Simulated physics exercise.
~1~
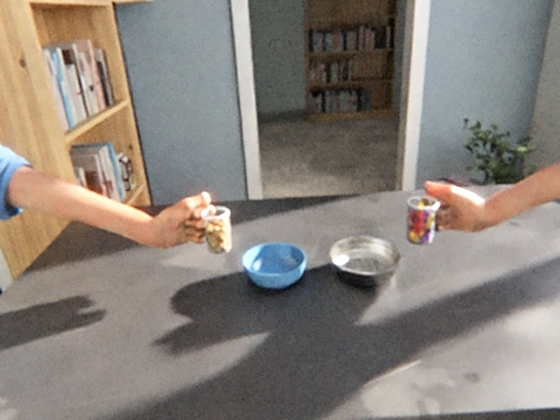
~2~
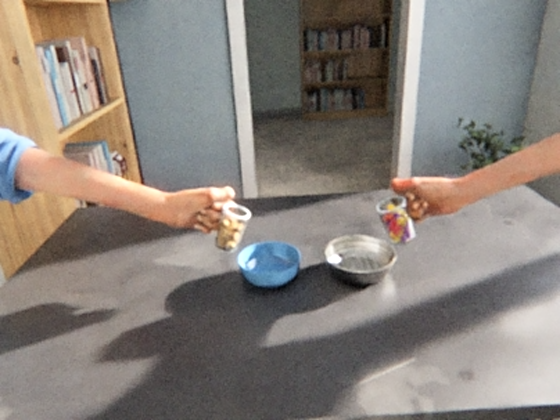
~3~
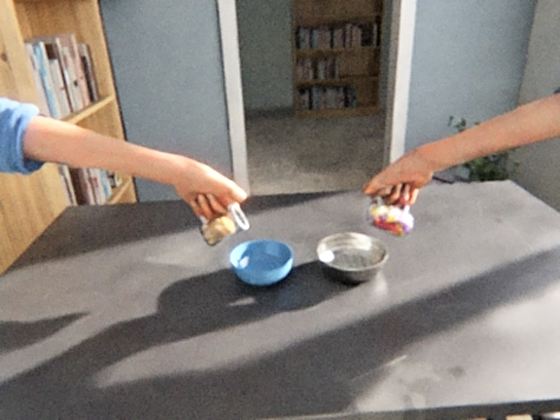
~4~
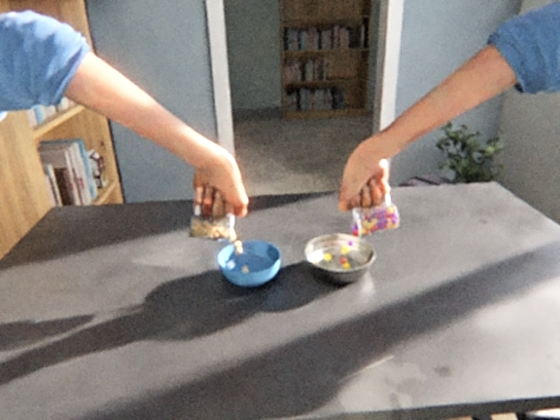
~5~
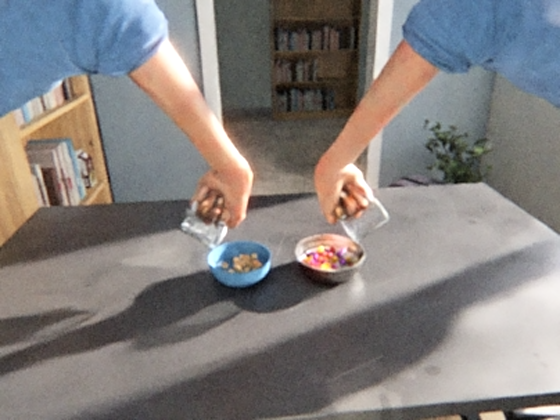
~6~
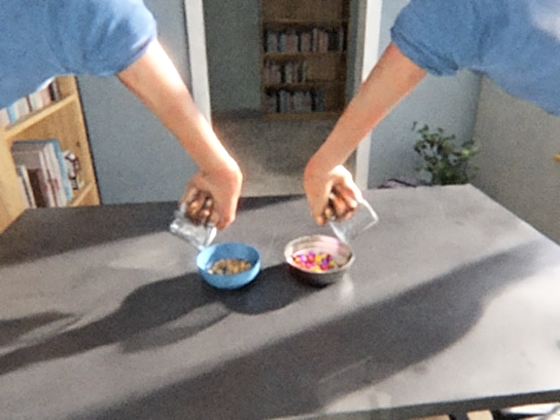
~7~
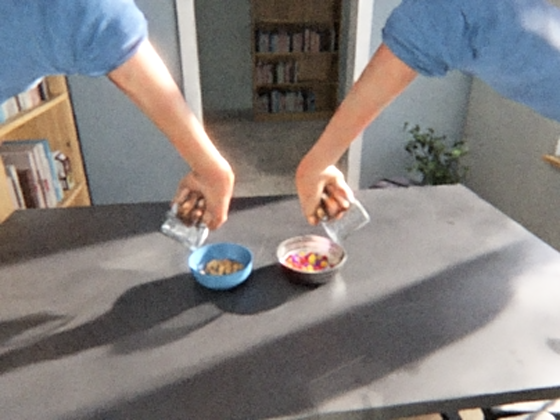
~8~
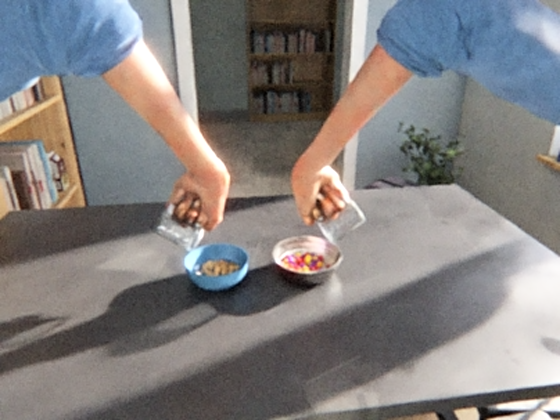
Two hands tipping clear cups over a blue bowl and a metallic bowl, emptying small colourful pieces neatly into both without spilling.
